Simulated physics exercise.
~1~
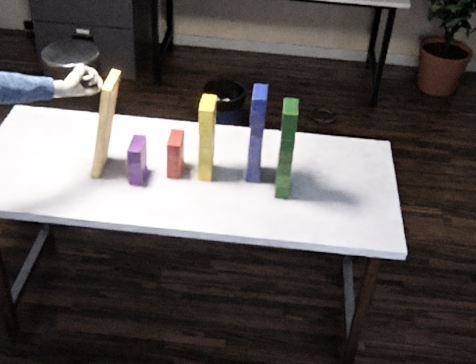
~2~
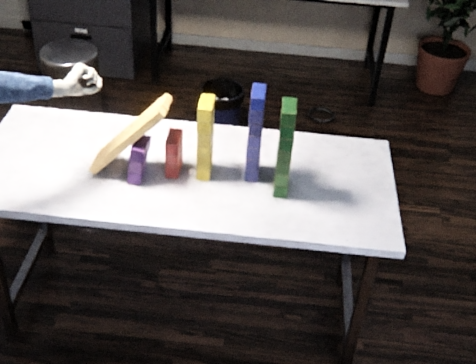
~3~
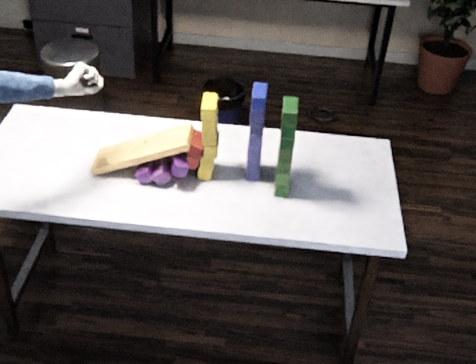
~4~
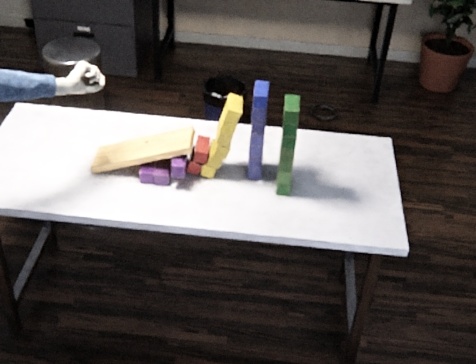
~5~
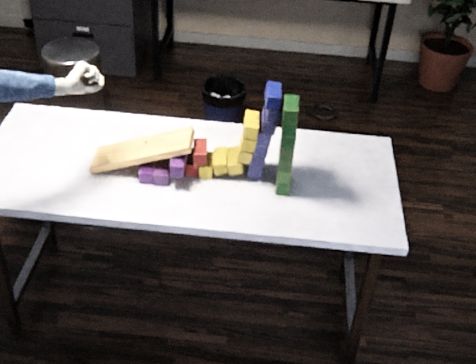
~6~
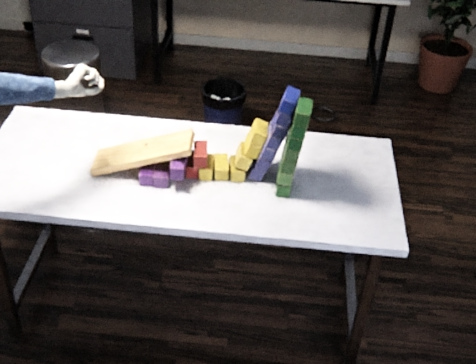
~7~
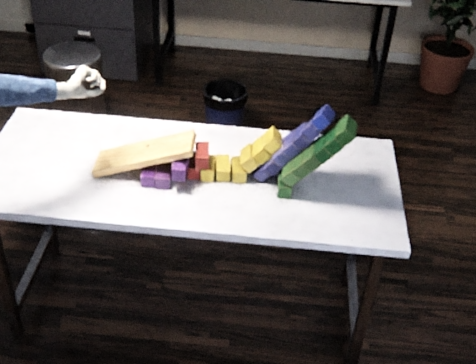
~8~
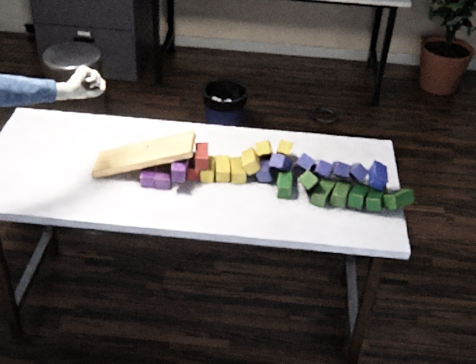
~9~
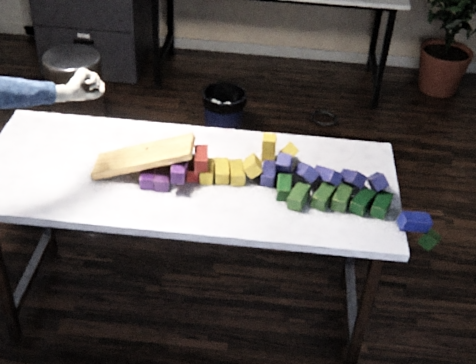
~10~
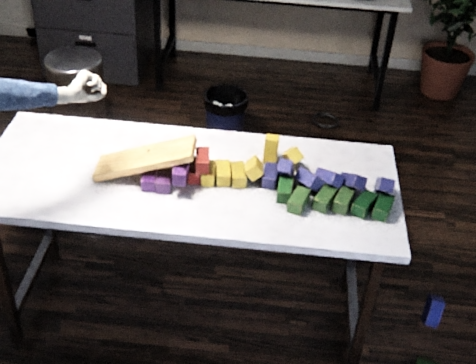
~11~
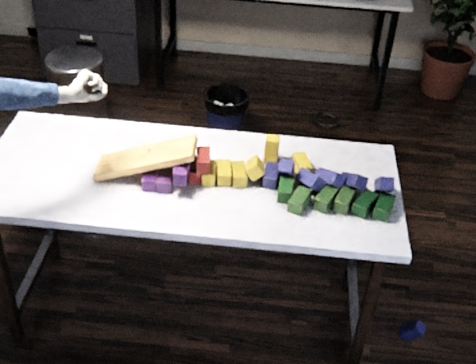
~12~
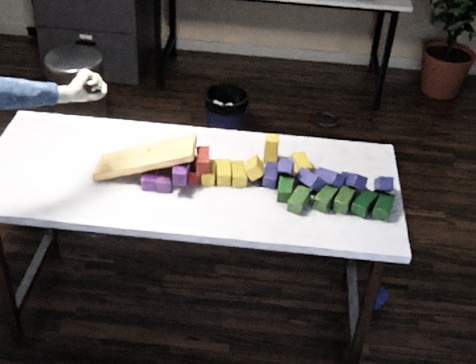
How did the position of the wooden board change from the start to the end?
At first the board stood on end, leaning slightly near the hand. By the end it was down on its side, sloping over the fallen blocks at the left of the row.
